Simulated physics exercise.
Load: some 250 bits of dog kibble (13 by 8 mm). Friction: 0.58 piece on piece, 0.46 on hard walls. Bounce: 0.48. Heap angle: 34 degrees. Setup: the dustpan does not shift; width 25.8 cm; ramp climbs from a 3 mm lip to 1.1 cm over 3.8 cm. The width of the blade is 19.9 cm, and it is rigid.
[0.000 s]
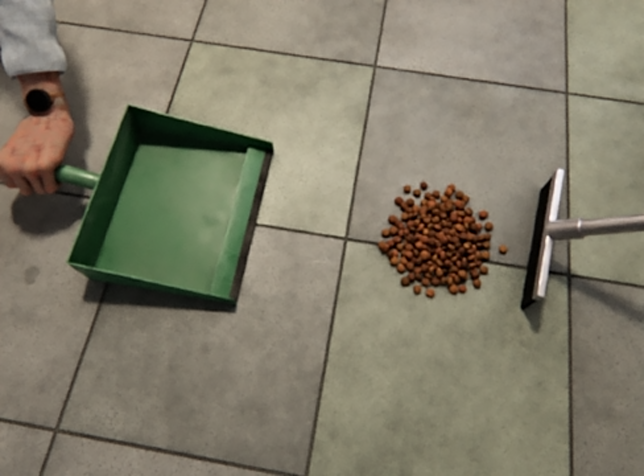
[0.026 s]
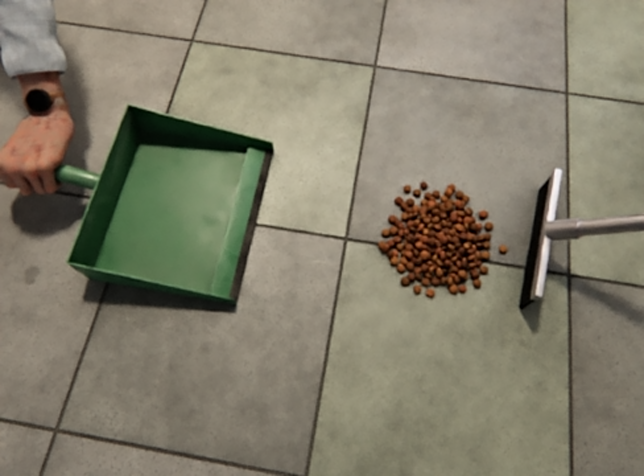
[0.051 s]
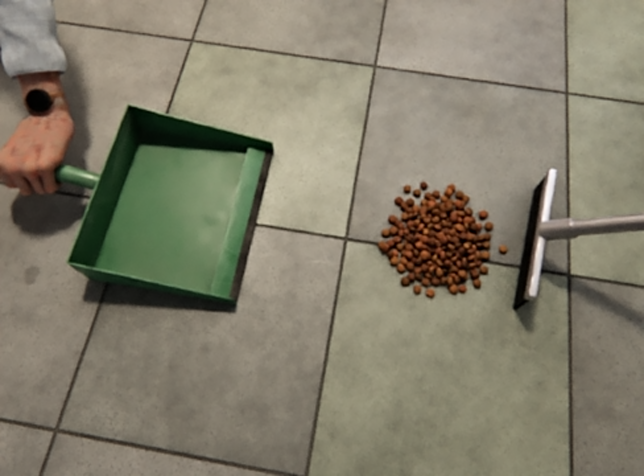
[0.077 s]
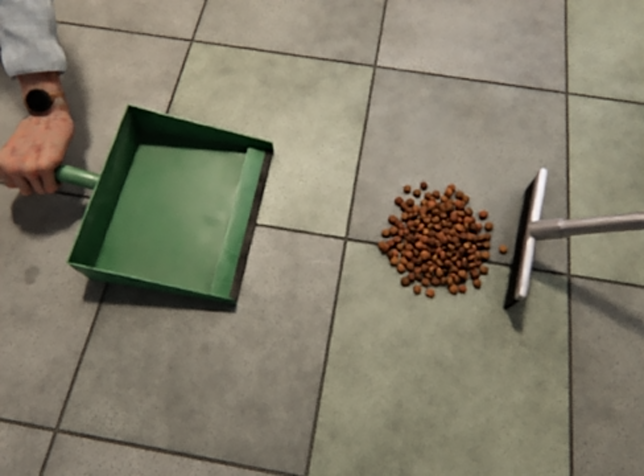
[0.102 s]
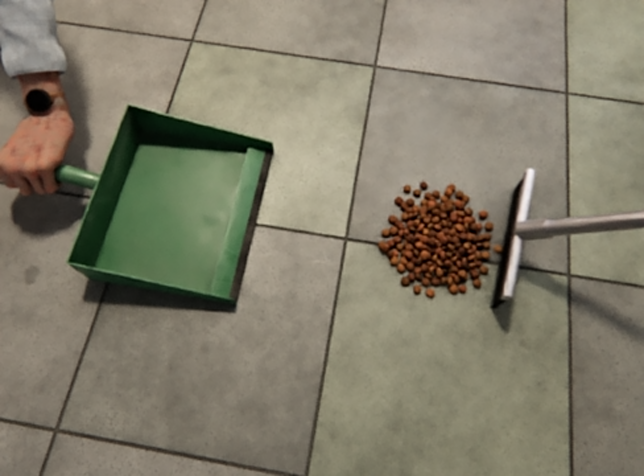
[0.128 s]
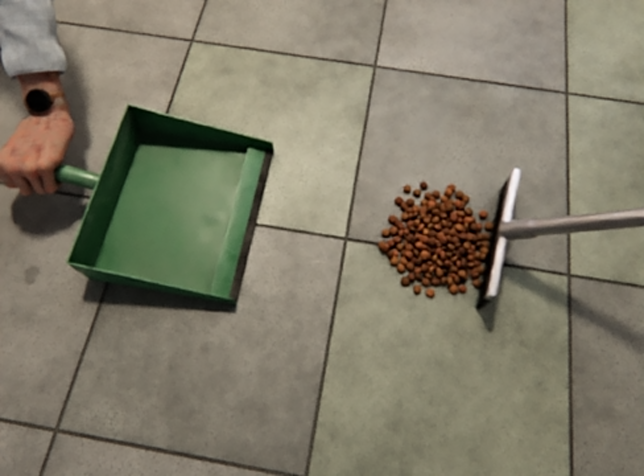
At the start, a hand holds a green dustpan still on the left of a tiled floor, with a heap of brown kibble apart from a long-handled blade on the right. The blade slides left, slowly then faster, and meets the heap's right edge, while most pieces stay in place.
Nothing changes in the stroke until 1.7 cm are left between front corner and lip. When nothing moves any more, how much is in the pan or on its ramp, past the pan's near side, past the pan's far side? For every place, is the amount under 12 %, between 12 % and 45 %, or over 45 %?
In the end pan: A middle share; near side: Not many; far side: Not many.
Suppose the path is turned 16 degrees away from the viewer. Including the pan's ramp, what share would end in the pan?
Estimate: 45 % in pan or on ramp.
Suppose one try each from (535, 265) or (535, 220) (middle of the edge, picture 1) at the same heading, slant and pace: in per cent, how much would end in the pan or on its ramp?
I'd put it near 30 per cent for the first and near 40 per cent for the second.
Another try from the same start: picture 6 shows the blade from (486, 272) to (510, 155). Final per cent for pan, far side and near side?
That ends as pan 20, far 35, and near 0.
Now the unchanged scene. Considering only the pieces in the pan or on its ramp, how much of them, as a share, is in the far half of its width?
Around 30 in a hundred.
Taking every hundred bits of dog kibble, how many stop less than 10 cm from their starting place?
About 5 percent.
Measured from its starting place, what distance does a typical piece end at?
Median: Approx. 28 cm.
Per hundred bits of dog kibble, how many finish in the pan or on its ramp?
Some 40 per cent.
Then, at 0.33 s, middle of the blade 19 cm from the lip; 0 % over the lip, far side 5 %, near side 0 %.
After 0.47 s, middle of the blade 8 cm from the lip; 0 % over the lip, far side 5 %, near side 0 %.
After 0.73 s, middle of the blade 3 cm from the lip; 40 % over the lip, far side 5 %, near side 5 %.
At rest (1.3 s), pan 40 %, near side 5 %, far side 5 %, in front of the lip or behind the blade 50 %.
